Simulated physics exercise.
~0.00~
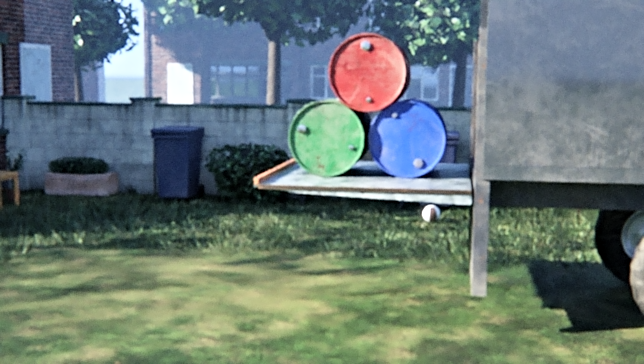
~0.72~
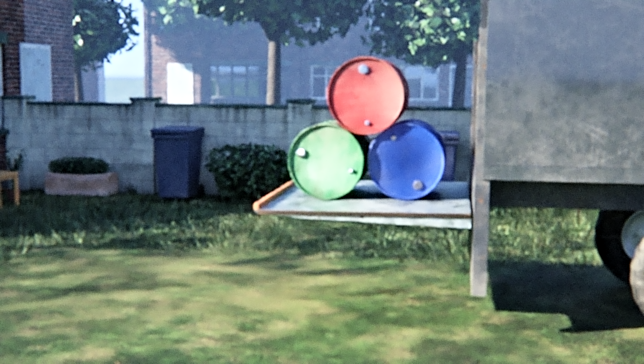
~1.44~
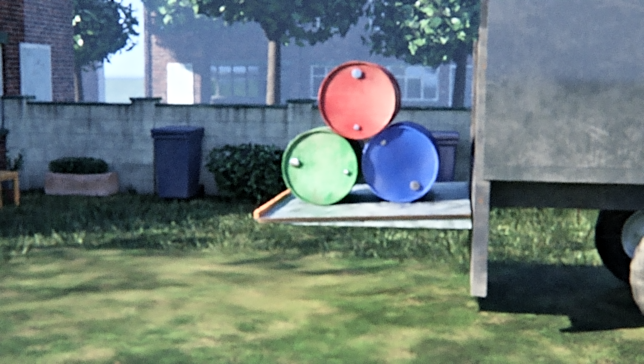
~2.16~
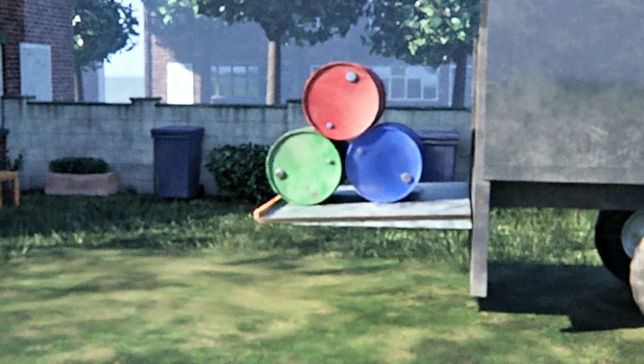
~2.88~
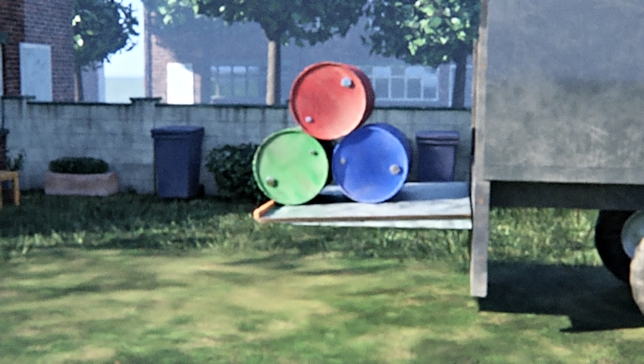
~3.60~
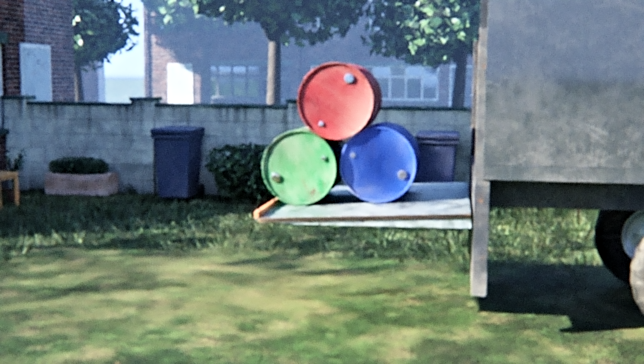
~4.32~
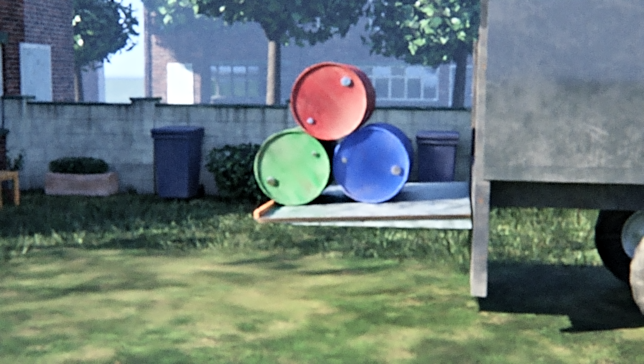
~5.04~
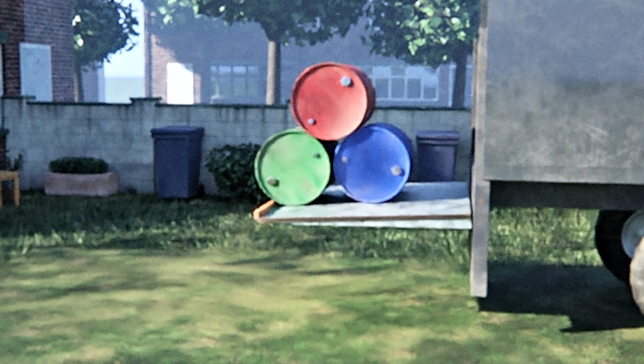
A red drum stacked on a green and a blue one rode down slightly on a truck's rear platform, then all three rolled left toward the raised edge, rocked back a little, and settled there, still stacked, with none going over.
